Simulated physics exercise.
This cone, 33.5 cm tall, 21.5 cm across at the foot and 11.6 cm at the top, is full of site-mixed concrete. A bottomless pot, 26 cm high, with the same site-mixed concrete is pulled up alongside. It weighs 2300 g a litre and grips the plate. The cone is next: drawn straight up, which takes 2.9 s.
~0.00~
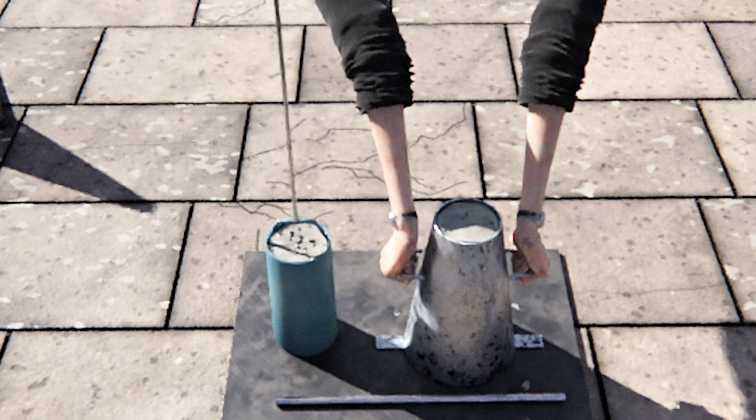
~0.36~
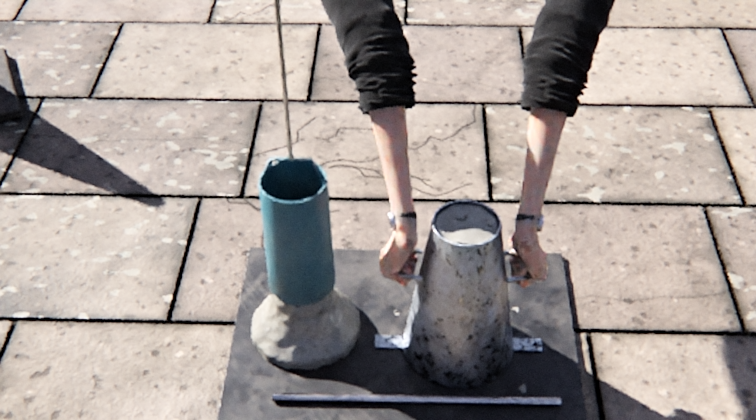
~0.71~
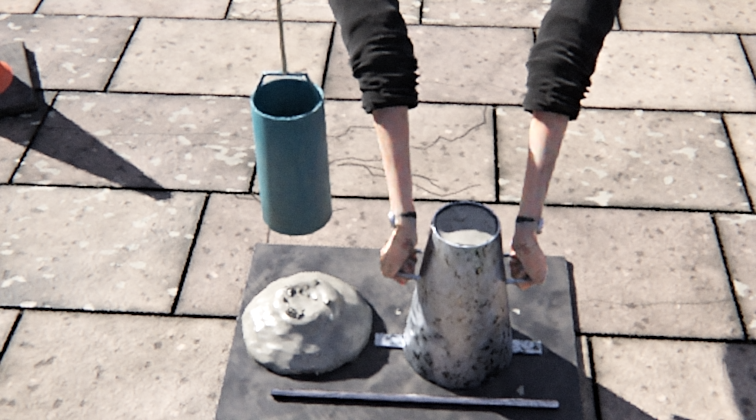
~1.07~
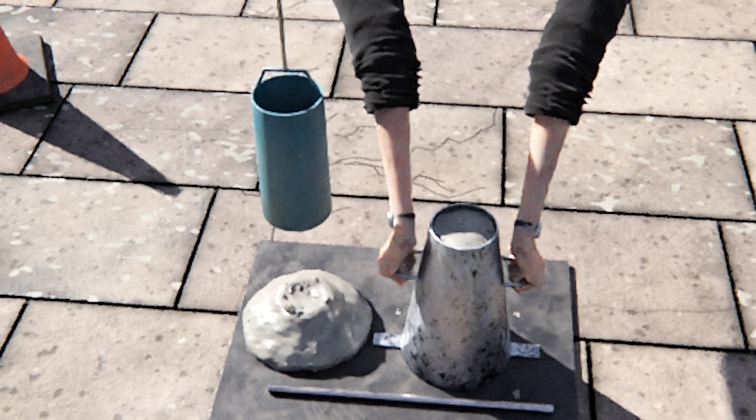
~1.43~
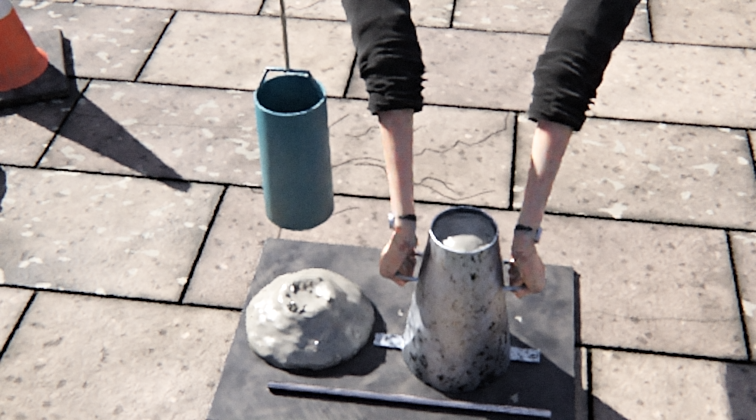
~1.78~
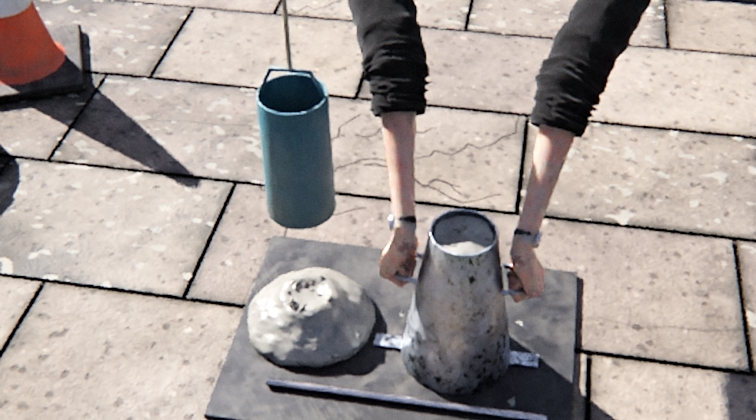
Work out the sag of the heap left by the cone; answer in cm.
It comes to near 23 cm.
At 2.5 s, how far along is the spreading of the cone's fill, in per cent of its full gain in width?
About 70 %.
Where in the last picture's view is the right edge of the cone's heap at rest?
Around (555, 365).
After 2.5 s, the cone is up 7.7 cm; the site-mixed concrete has come down 16 cm to 17 cm and is 35 cm wide.
After 3.2 s, the cone is up 20 cm; the site-mixed concrete has come down 23 cm to 11 cm and is 40 cm wide.
After 4.0 s, the cone is up 35 cm; the site-mixed concrete has come down 23 cm to 11 cm and is 40 cm wide.
After 4.8 s, the cone is clear; the site-mixed concrete has come down 23 cm to 11 cm and is 40 cm wide.
After 5.4 s, at rest, the cone is clear; the site-mixed concrete has come down 23 cm to 11 cm and is 40 cm wide.
